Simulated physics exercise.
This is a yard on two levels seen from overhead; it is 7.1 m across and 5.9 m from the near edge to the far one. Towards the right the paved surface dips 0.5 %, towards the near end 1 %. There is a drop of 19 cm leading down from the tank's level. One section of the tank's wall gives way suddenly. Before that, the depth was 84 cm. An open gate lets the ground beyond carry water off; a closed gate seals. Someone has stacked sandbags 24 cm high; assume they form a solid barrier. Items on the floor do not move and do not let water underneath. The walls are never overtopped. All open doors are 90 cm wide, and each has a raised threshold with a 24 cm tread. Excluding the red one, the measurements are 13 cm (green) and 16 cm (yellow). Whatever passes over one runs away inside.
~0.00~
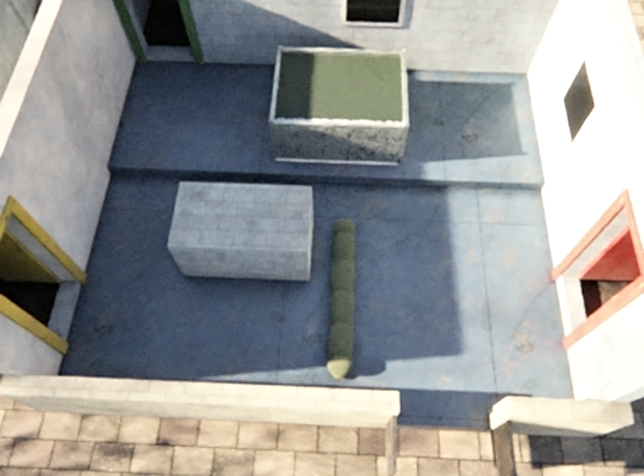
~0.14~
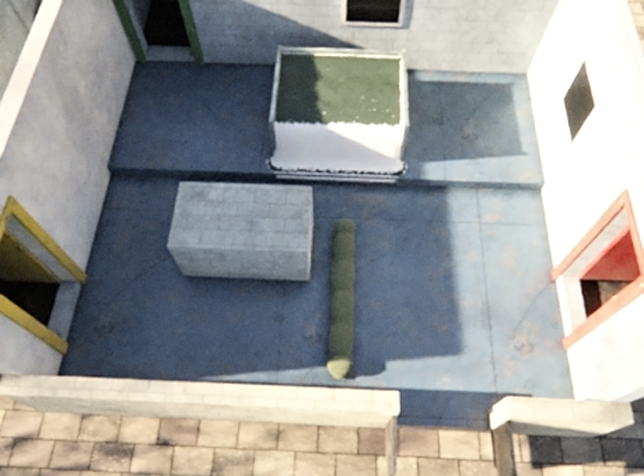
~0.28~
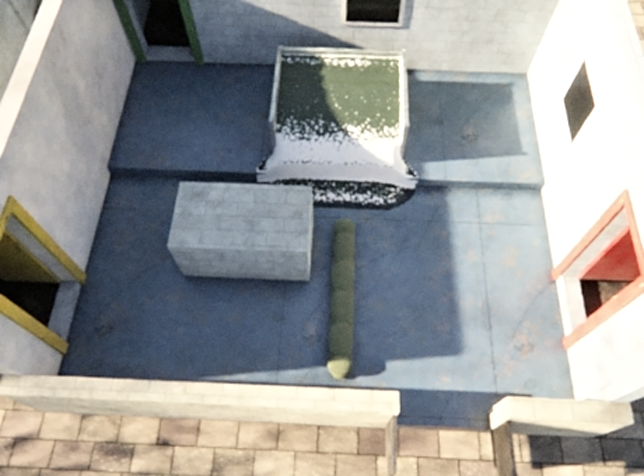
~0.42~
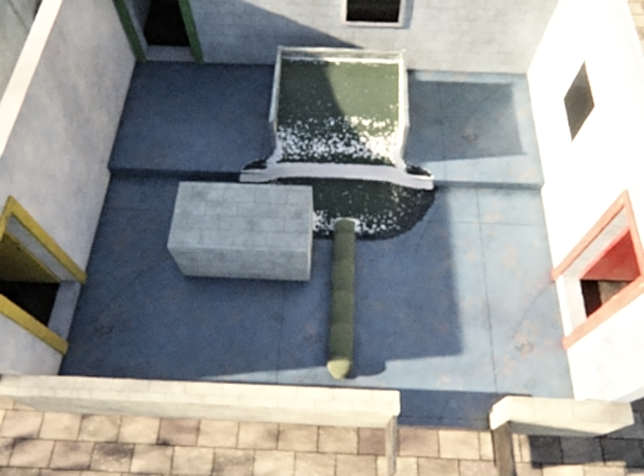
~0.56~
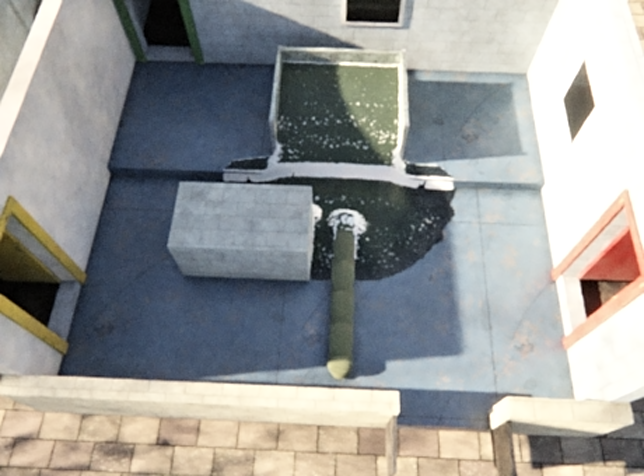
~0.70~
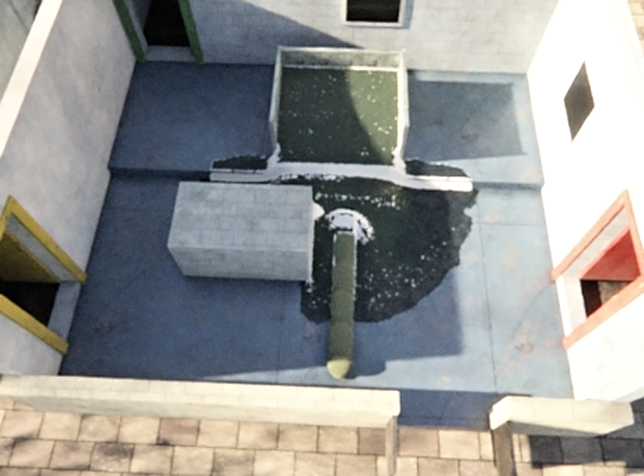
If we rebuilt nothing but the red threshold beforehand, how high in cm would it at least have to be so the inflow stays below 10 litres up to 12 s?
It would have to reach roughly 13.5 cm.
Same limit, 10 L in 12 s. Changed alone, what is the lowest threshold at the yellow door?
At the yellow door it takes roughly 12.5 centimetres.
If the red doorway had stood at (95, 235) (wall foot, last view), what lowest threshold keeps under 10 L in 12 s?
Minimum: Close to 18 cm.
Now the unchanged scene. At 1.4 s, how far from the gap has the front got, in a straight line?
The front sits around 4.6 m out.
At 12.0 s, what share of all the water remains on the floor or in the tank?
About 68 %.
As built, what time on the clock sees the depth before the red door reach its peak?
The level tops out around 3.0 s.
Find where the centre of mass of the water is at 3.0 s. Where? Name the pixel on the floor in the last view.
(316, 261), roughly.
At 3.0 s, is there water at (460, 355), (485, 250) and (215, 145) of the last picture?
Taking the spots one by one: Swamped, swamped, untouched.
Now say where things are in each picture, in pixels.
The first frame shows the tank at (340, 89) is whole and still, 84 cm deep; the red door at (590, 282) is dry.
In the second frame, water pours out at (338, 149) and has run 0.3 m, to a hidden place; about 6 cm deep outside, 84 cm at the back.
In the third frame, water pours out at (338, 149) and has run 0.7 m, to a hidden place; about 13 cm deep outside, 75 cm at the back.
In the fourth frame, the gap is at (338, 151), the front 1.3 m out at (315, 232); the back of the tank holds 72 cm.
In the fifth frame, water pours out at (338, 151) and has run 2.0 m, to (320, 275); about 14 cm deep outside, 67 cm at the back.
In the sixth frame, water pours out at (338, 152) and has run 2.7 m, to (318, 317); about 10 cm deep outside, 58 cm at the back; 1.7 m in a straight line remain to the red door at (590, 282).
After 1.4 s water covers 35 % of the floor, deepest (46 cm) near (304, 215); it has not reached the red door.
After 3.0 s water covers 55 % of the floor, deepest (26 cm) near (479, 409); 18 cm at the red door, 0 litres in over its 20 cm threshold.
After 12.0 s water covers 60 % of the floor, deepest (12 cm) near (546, 412); 9 cm at the red door, 0 litres in over its 20 cm threshold.
At the red door as built, the water arrived by 1.9 s and peaked near 18 cm at 3.0 s.
With a threshold of 11 cm, 24 litres would have come in within the 12 s; with 15 cm, 5 litres. So under 10 litres takes about 13.5 cm.
